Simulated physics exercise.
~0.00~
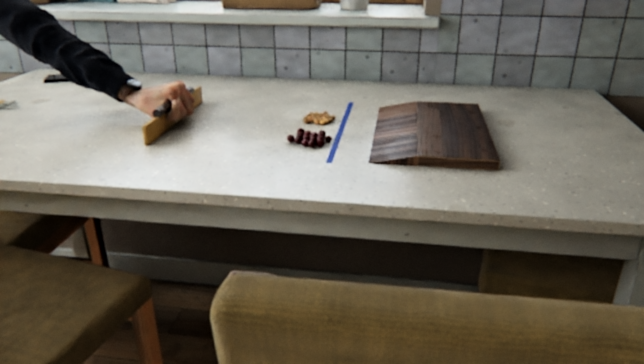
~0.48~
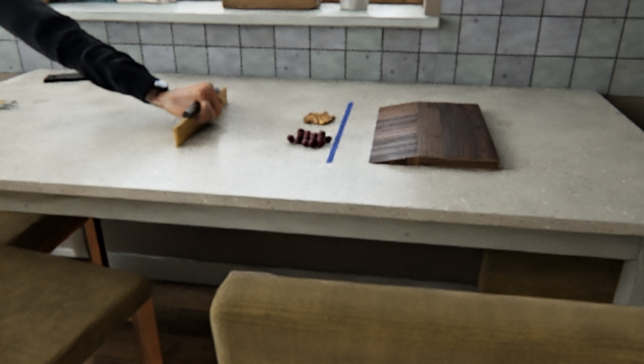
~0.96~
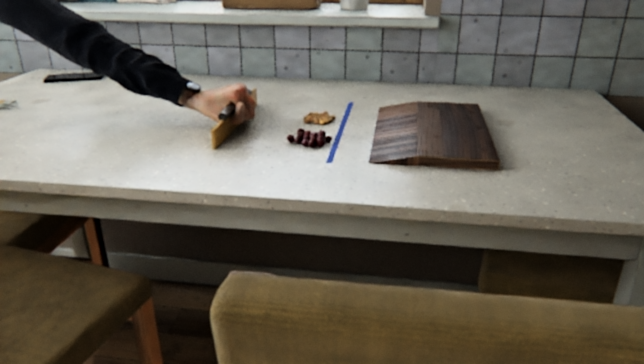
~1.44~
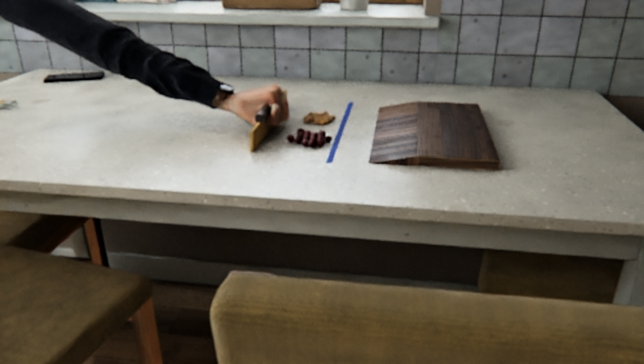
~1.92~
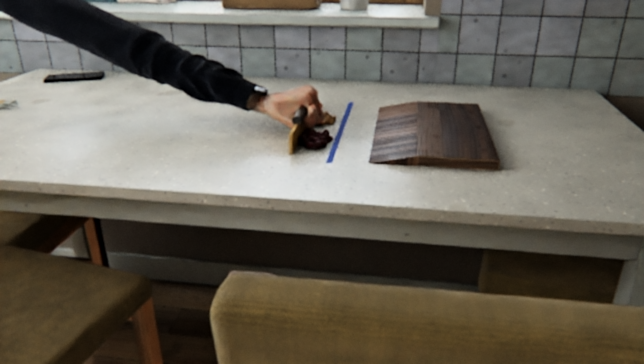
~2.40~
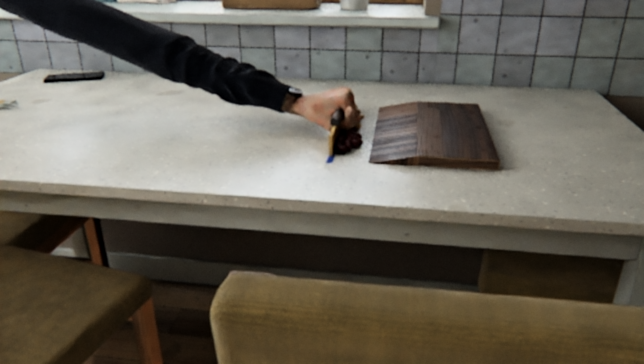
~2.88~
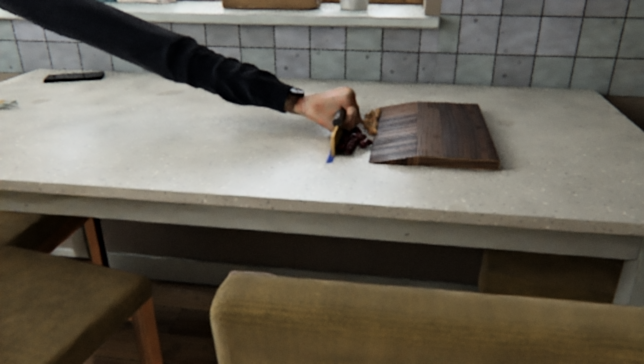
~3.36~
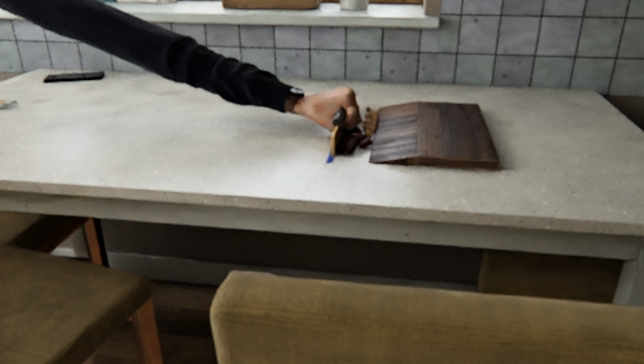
A hand slides a scraper right, pushing two small piles up against a dark sloping slab.
